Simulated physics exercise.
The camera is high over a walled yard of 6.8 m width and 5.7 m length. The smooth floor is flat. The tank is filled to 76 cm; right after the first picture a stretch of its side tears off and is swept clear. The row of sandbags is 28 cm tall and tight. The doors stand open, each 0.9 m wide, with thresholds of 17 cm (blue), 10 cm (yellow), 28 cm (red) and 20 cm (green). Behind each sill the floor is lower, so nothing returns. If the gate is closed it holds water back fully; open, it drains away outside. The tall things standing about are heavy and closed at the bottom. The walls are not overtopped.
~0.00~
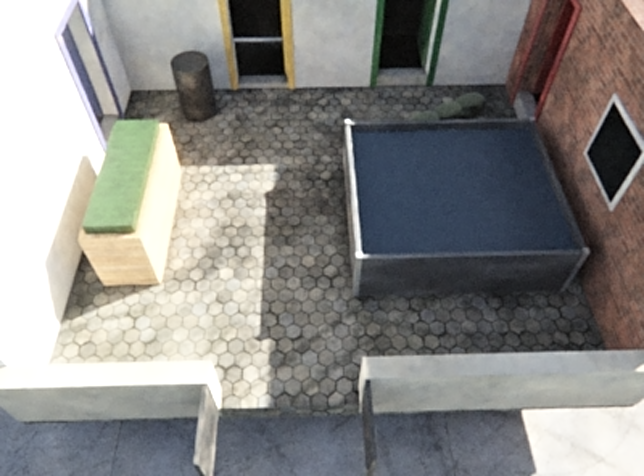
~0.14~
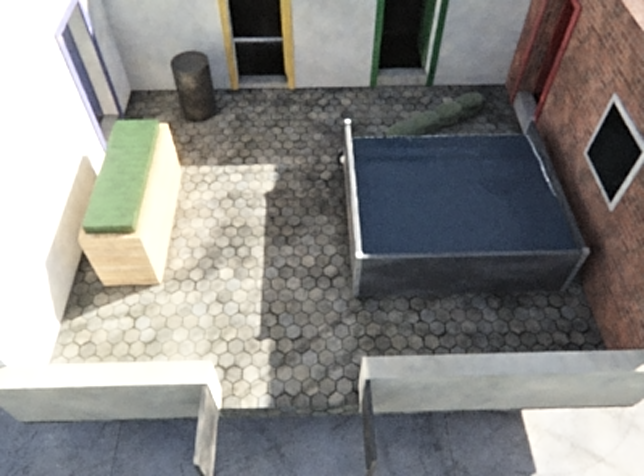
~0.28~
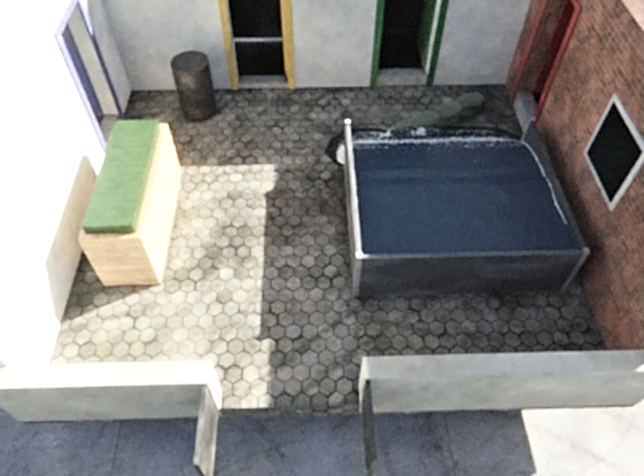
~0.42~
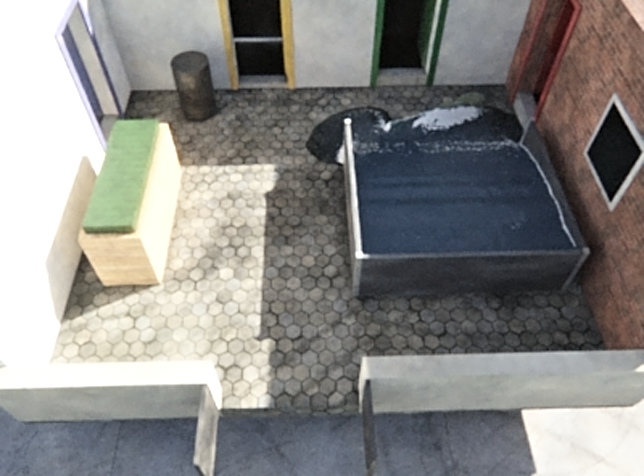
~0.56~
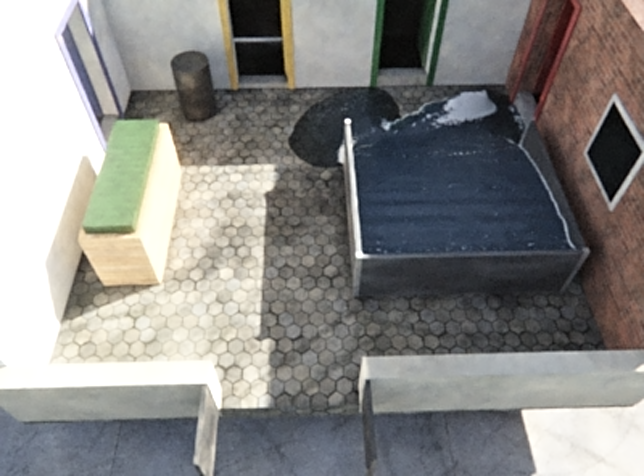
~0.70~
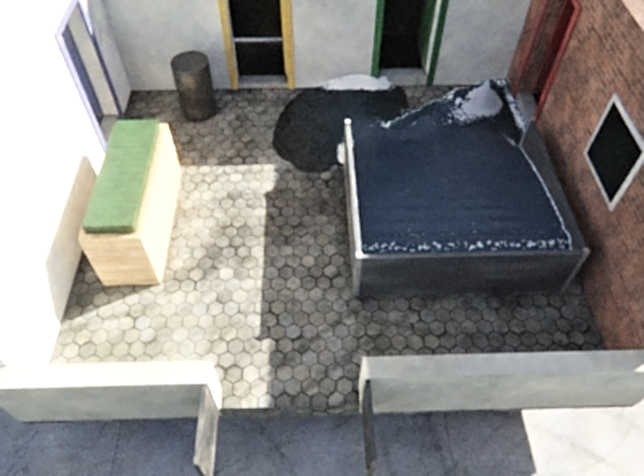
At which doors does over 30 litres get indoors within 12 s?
Within that time: At the blue door it passes the limit; at the yellow door it exceeds the limit; at the red door it exceeds the limit; at the green door it passes the limit.
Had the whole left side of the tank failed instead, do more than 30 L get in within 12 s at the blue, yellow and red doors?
Then: Blue above, yellow past it, red below.
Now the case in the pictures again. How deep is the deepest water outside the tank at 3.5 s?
About 37 cm.
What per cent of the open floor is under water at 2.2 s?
Some 35 per cent of it.
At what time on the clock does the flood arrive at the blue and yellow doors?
Arrival: Blue 2.4 s, yellow 1.0 s.
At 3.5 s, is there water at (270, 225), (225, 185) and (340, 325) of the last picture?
In that order: Not reached, under water, still dry.
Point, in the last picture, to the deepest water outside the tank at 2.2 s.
Near (504, 92).
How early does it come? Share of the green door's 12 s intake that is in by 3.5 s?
About 100 per cent.
After 1.4 s water covers 30 % of the floor and is deepest (64 cm) near (501, 86); blue door not reached, yellow door 16 cm at the sill, 0 L in, red door 49 cm at the sill, 31 L in, green door 32 cm at the sill, 8 L in.
After 2.2 s water covers 35 % of the floor and is deepest (56 cm) near (504, 92); blue door not reached, yellow door 19 cm at the sill, 19 L in, red door 51 cm at the sill, 156 L in, green door 38 cm at the sill, 72 L in.
After 3.5 s water covers 55 % of the floor and is deepest (37 cm) near (132, 92); blue door 12 cm at the sill, 0 L in, yellow door 18 cm at the sill, 66 L in, red door 33 cm at the sill, 257 L in, green door 21 cm at the sill, 121 L in.
After 7.0 s water covers 95 % of the floor and is deepest (21 cm) near (217, 131); blue door 17 cm at the sill, 67 L in, yellow door 17 cm at the sill, 148 L in, red door 19 cm at the sill, 264 L in, green door 12 cm at the sill, 122 L in.
After 12.0 s water covers 95 % of the floor and is deepest (20 cm) near (108, 171); blue door 15 cm at the sill, 69 L in, yellow door 11 cm at the sill, 199 L in, red door 11 cm at the sill, 264 L in, green door 9 cm at the sill, 123 L in.
